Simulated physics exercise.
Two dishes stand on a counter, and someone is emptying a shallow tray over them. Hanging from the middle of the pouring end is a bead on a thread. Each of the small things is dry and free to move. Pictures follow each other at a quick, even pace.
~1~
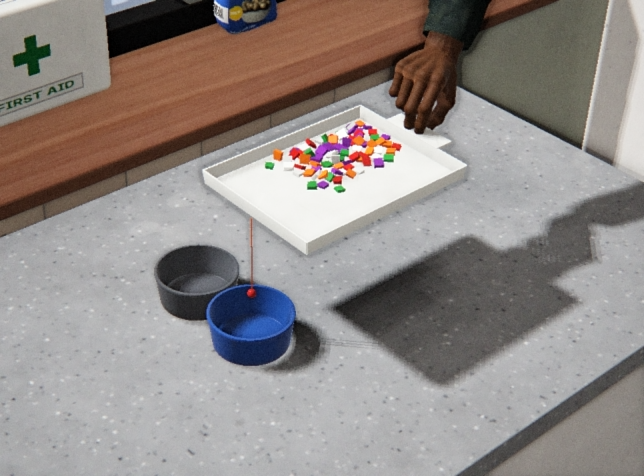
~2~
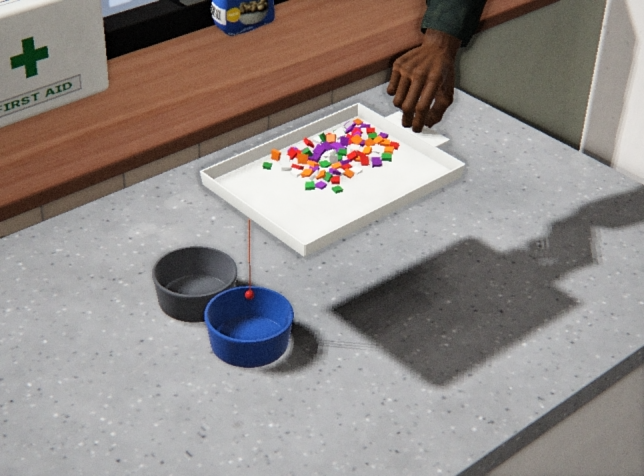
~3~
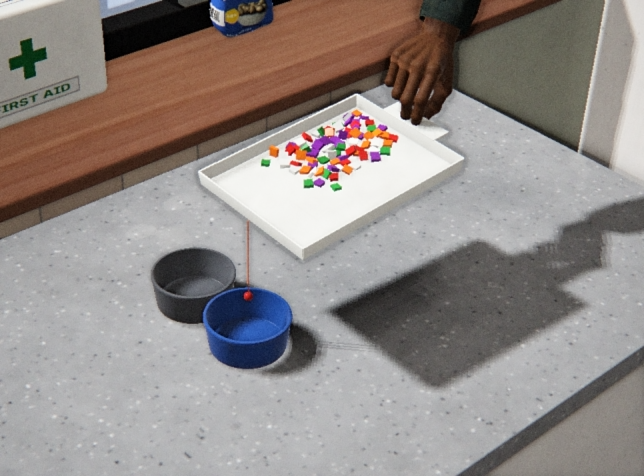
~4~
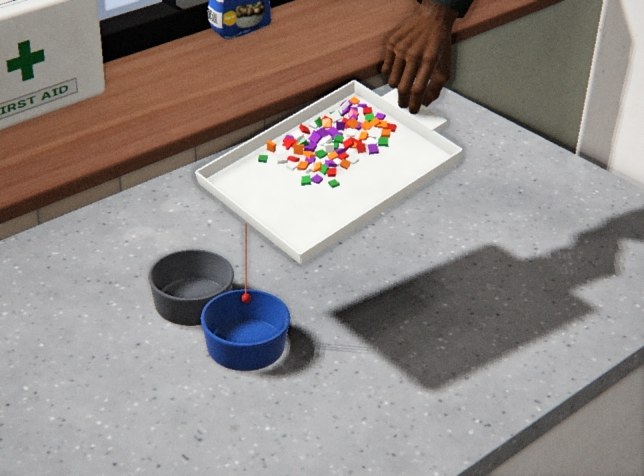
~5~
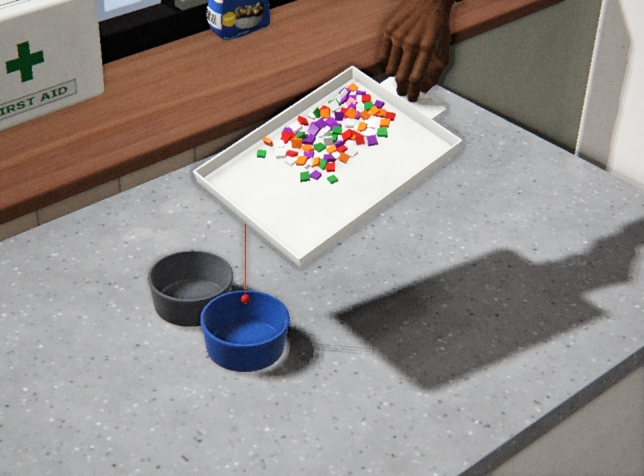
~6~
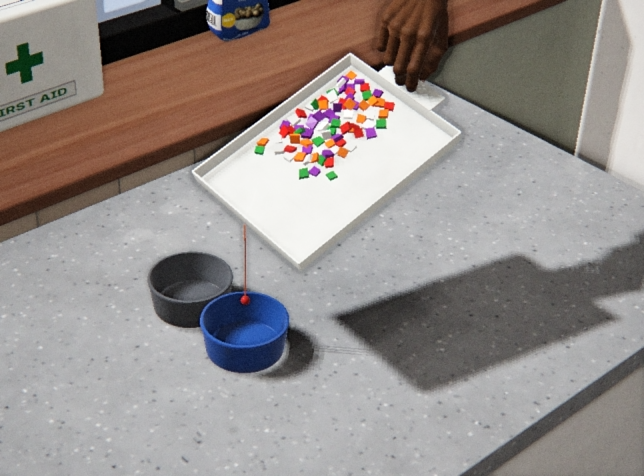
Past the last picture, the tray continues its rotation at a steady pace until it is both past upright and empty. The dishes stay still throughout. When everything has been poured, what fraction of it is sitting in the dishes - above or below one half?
Below one half.
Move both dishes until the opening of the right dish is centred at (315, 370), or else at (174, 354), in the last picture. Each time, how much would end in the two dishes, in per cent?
About 70 and 0 per cent.
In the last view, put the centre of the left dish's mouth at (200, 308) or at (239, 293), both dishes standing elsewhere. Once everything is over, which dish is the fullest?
Try 1: The dish at right; try 2: The dish at right.
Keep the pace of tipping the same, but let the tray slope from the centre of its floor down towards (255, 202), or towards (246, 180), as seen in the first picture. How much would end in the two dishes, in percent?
The first try gives close to 70 per cent, the second close to 80 per cent.
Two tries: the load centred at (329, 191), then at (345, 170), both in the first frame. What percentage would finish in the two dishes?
First case around 20 %, second case around 20 %.
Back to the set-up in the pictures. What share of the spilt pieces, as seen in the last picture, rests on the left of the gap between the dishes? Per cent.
Roughly 10 in a hundred.
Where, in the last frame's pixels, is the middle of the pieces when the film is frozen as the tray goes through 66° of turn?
The middle of the pieces lands at roughly (283, 242).
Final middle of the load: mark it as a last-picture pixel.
Around (278, 389).
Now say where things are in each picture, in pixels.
Corners of the pouring end at (205, 170) and (307, 241), level; middle of the load at (343, 151), mosaic tiles; left dish at (164, 296); right dish at (218, 341); bead on its thread at (252, 293), in the first frame.
Corners of the pouring end at (203, 171) and (305, 243), level; middle of the load at (341, 150), in the second frame.
Corners of the pouring end at (201, 172) and (303, 247), tipped barely, lowest at the right corner; middle of the load at (340, 144), in the third frame.
Corners of the pouring end at (198, 172) and (300, 252), tipped a little, lowest at the right corner; middle of the load at (339, 139), in the fourth frame.
Corners of the pouring end at (196, 171) and (299, 257), tipped clearly, lowest at the right corner; middle of the load at (337, 131), in the fifth frame.
Corners of the pouring end at (195, 171) and (299, 261), tipped clearly, lowest at the right corner; middle of the load at (336, 124); left dish at (157, 304); right dish at (211, 348), in the sixth frame.
Soon, tray tipped steeply; nearly all on the tray; a small part in the air.
A while on, tray tipped past a quarter turn; about half on the tray; a stray few in the right dish; about half outside both; a stray few in the air.
Towards the end, tray tipped past a quarter turn; about a quarter in the right dish; most outside both.
Finally, tray tipped past a quarter turn; about a quarter in the right dish; none in the left dish; most outside both.
